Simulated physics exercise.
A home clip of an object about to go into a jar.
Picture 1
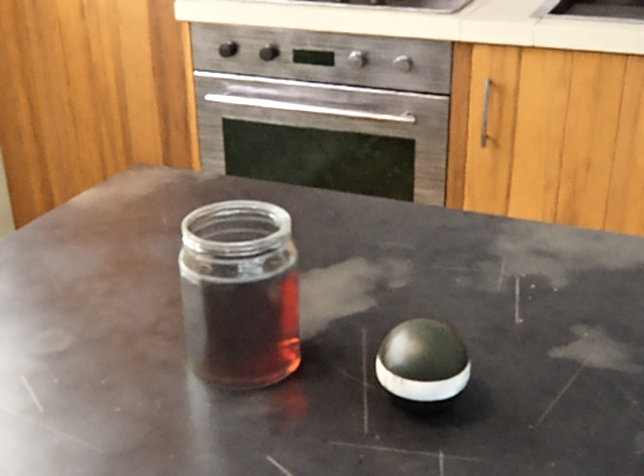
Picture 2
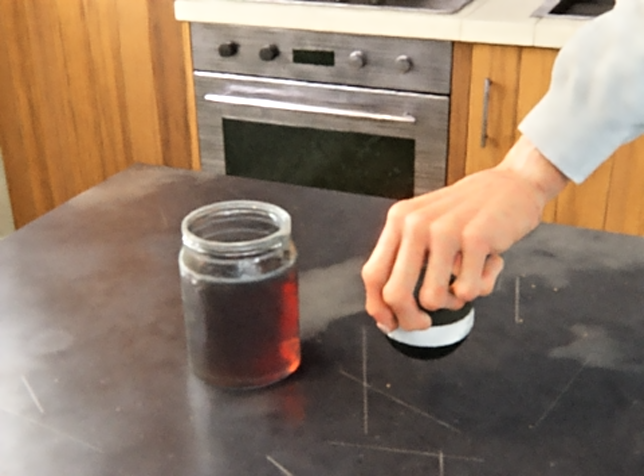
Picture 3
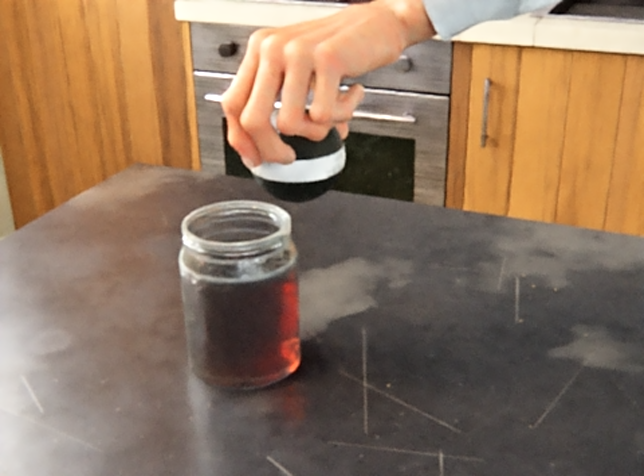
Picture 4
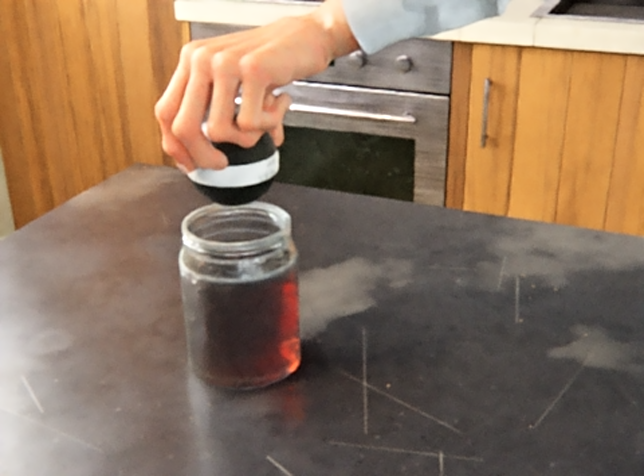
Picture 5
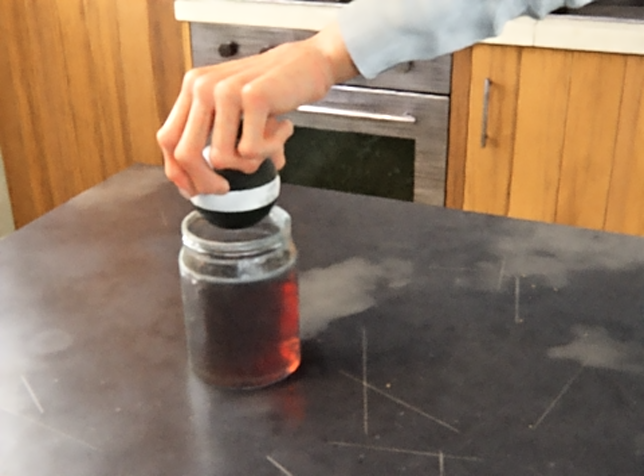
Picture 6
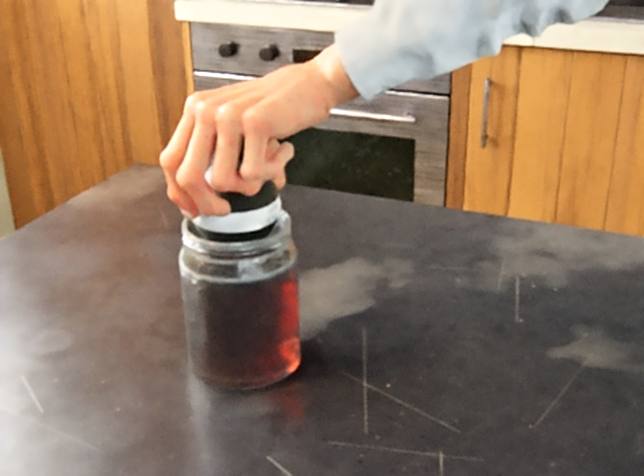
At the start, a black ball with a white band rests on a dark countertop, to the right of an open glass jar of reddish liquid. A hand reaches in from the right, lifts the ball, carries it left over the jar and lowers it to the jar's mouth, above the liquid.
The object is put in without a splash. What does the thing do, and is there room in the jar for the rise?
It bobs on top, and the jar keeps it all in.
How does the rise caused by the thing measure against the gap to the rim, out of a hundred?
Near 40 in a hundred.
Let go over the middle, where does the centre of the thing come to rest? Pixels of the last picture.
Close to (238, 246).
Next, the tennis ball enters the iced tea; the jar is about three quarters full.
After that, the tennis ball comes up again; the jar is about three quarters full.
Finally, the tennis ball rides on the surface; the jar is about three quarters full; the top is dry.
